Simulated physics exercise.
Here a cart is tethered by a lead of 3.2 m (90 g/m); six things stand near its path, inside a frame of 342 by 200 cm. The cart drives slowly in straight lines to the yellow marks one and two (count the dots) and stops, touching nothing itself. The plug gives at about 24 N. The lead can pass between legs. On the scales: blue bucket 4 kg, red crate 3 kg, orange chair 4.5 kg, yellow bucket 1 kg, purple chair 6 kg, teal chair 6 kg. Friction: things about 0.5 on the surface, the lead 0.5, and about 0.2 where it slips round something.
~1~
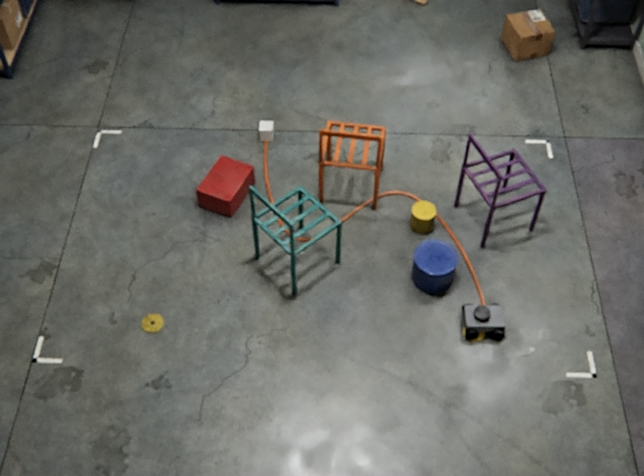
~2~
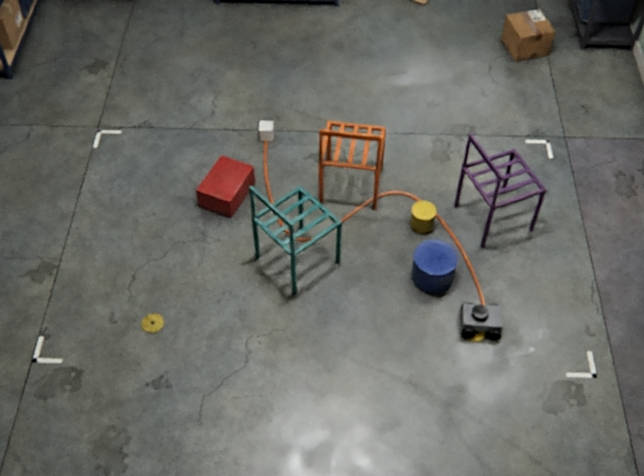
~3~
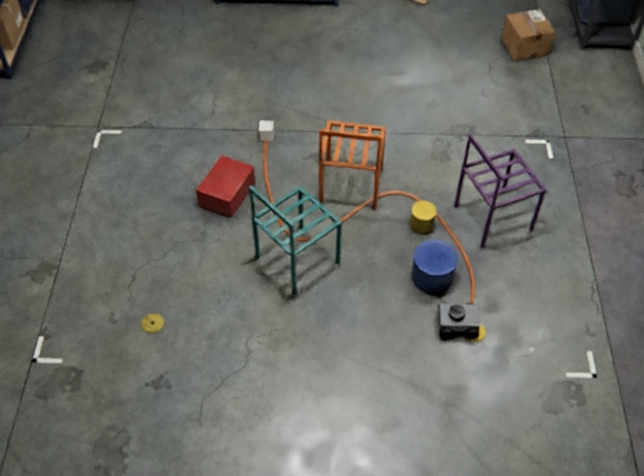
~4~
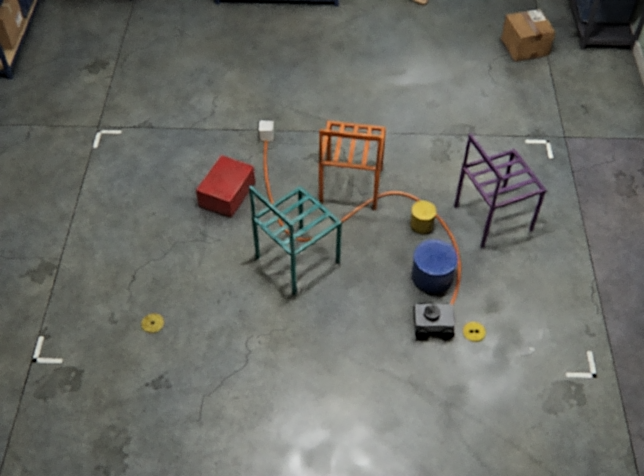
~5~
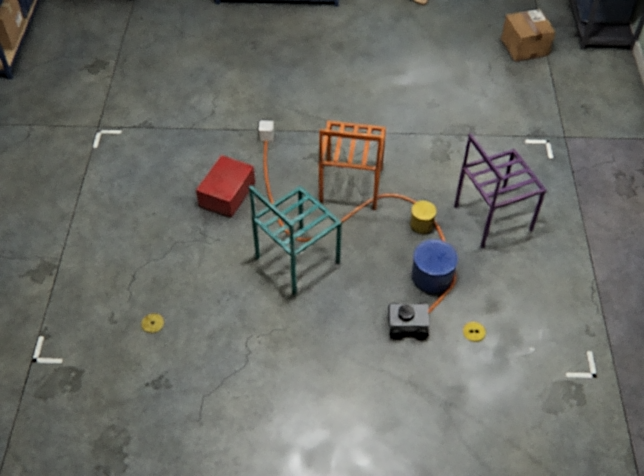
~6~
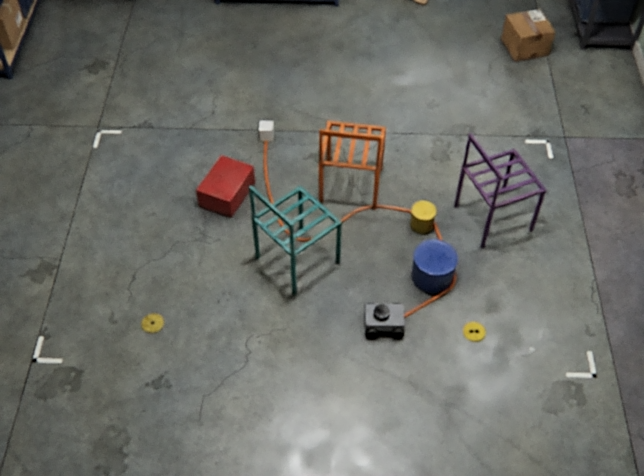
A small dark cart on an orange lead rolling left off a yellow floor marker, the lead drawing against a blue bucket.
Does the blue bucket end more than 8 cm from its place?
Verdict: The blue bucket leaves its place.
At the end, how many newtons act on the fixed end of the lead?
Roughly 0 N.
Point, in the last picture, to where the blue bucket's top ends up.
Near (361, 241).
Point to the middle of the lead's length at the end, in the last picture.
Near (376, 245).
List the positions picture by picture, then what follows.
The first frame shows blue bucket (436, 257); marks (153, 323) (474, 332); lead runs through (476, 282); cart (490, 325).
In the second frame, lead runs through (476, 282); cart (488, 324).
In the third frame, lead runs through (473, 282); cart (465, 323).
The fourth frame shows cart (441, 323).
The fifth frame shows cart (416, 323).
The sixth frame shows blue bucket (436, 257); lead runs through (438, 232) (433, 299); cart (392, 323).
Next, cart at (257, 320), 14 N at the fixed end; blue bucket 30 cm off its start, yellow bucket 26 cm off its start.
Then, cart at (200, 324), lead slack at the fixed end; blue bucket 49 cm off its start, yellow bucket 45 cm off its start, orange chair 11 cm off its start.
After that, cart at (343, 327), lead slack at the fixed end; blue bucket 49 cm off its start at (361, 241), yellow bucket 45 cm off its start at (359, 220), orange chair 11 cm off its start at (349, 156).
Later, cart at (474, 331), lead slack at the fixed end; blue bucket 49 cm off its start, yellow bucket 45 cm off its start, orange chair 11 cm off its start.
At the end, cart at (474, 331), lead slack at the fixed end; blue bucket 49 cm off its start at (361, 241), yellow bucket 45 cm off its start at (359, 220), orange chair 11 cm off its start at (349, 156).
